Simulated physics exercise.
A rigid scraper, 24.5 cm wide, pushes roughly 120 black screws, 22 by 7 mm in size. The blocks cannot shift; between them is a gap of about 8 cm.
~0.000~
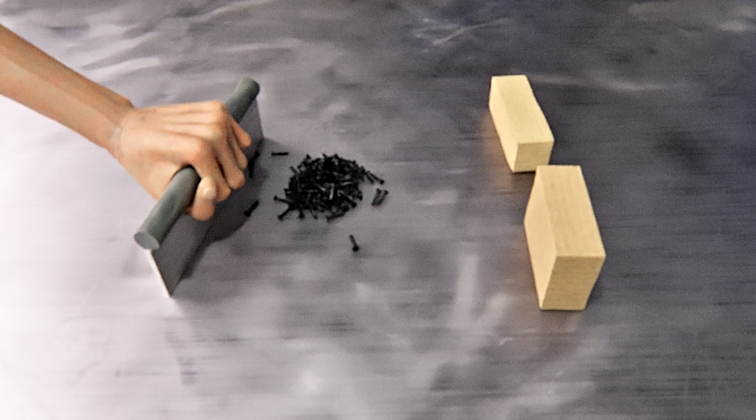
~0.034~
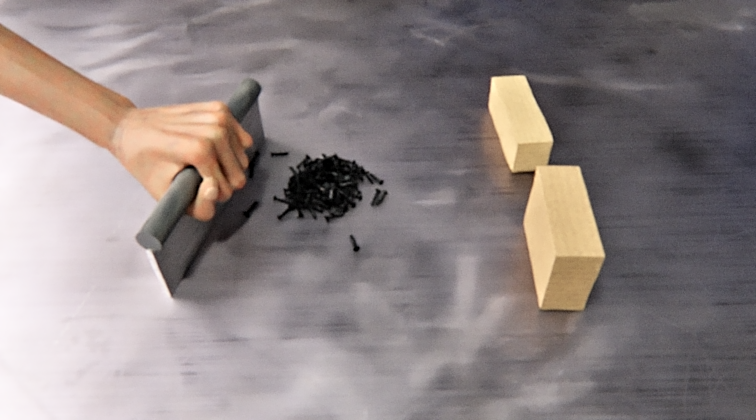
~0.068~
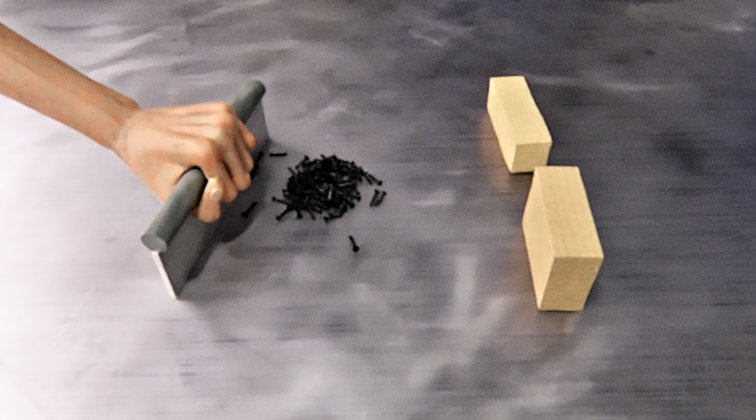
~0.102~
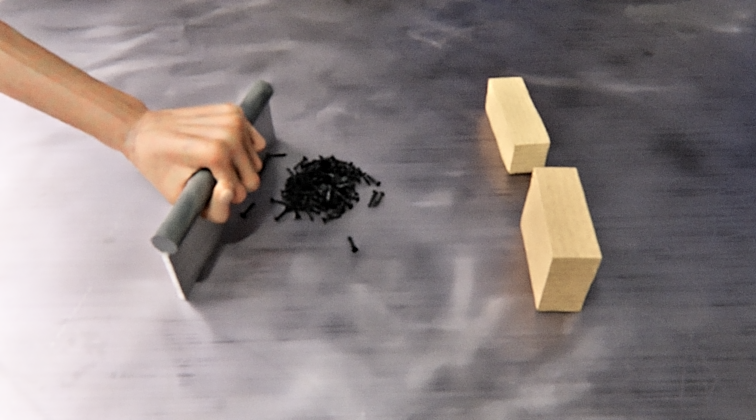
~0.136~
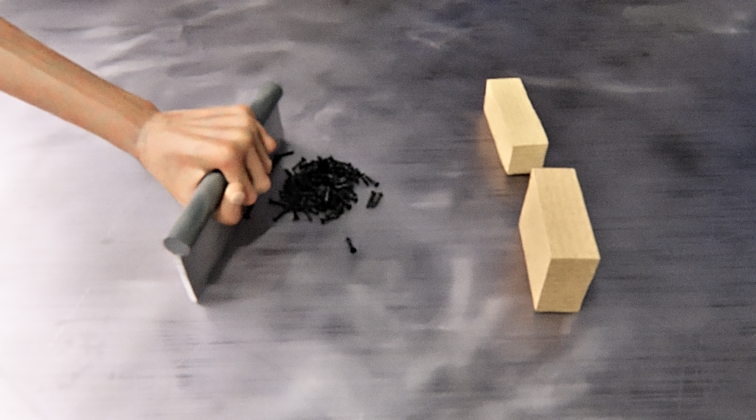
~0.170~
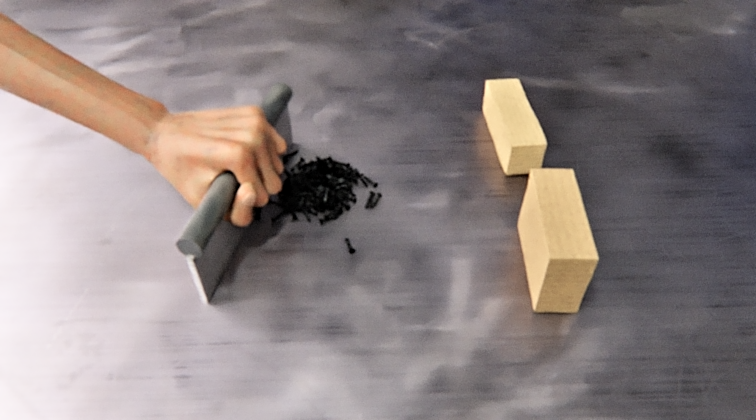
A hand sliding a grey-handled scraper rightward to the edge of a pile of small black screws, near two wooden blocks.
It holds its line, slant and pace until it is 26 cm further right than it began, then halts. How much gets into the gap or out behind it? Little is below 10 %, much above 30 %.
In or through the gap: Little.
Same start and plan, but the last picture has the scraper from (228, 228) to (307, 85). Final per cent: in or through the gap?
Through 0.
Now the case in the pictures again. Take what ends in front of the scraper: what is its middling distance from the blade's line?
About 3 cm.
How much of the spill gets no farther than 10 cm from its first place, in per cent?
Some 0 per cent.
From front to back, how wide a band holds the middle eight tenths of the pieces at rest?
About 10 cm.
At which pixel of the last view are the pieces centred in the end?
Around (495, 203).
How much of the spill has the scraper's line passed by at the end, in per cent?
Roughly 0 per cent.
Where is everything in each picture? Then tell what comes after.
Scraper from (153, 258) to (253, 102); moved 0.0 cm; 0 pieces shifted; middle of the spill at (323, 172); block at (569, 207); block at (522, 107), in the first frame.
Scraper from (155, 258) to (255, 103); moved 0.2 cm; 0 pieces shifted; middle of the spill at (322, 173), in the second frame.
Scraper from (160, 259) to (259, 103); moved 0.8 cm; 2 pieces shifted; middle of the spill at (321, 173), in the third frame.
Scraper from (170, 261) to (266, 105); moved 1.9 cm; 2 pieces shifted; middle of the spill at (319, 174), in the fourth frame.
Scraper from (182, 263) to (275, 106); moved 3.1 cm; 3 pieces shifted; middle of the spill at (317, 175), in the fifth frame.
Scraper from (194, 264) to (285, 107); moved 4.4 cm; 4 pieces shifted; middle of the spill at (316, 175); block at (562, 210); block at (515, 110). Its speed is about 0.37 m/s, heading 7 degrees towards the viewer, in the sixth frame.
After 0.47 s, scraper 15 cm from its start, spill 10 cm wide; held up before the blocks 100 %.
Then, at 0.77 s, scraper 26 cm from its start, spill 12 cm wide; held up before the blocks 100 %.
After 1.02 s, scraper 26 cm from its start, spill 13 cm wide; held up before the blocks 100 %.
At rest (1.2 s), in or through the gap 0 %, round the near block 0 %, round the far block 0 %, held up before the blocks 100 %.
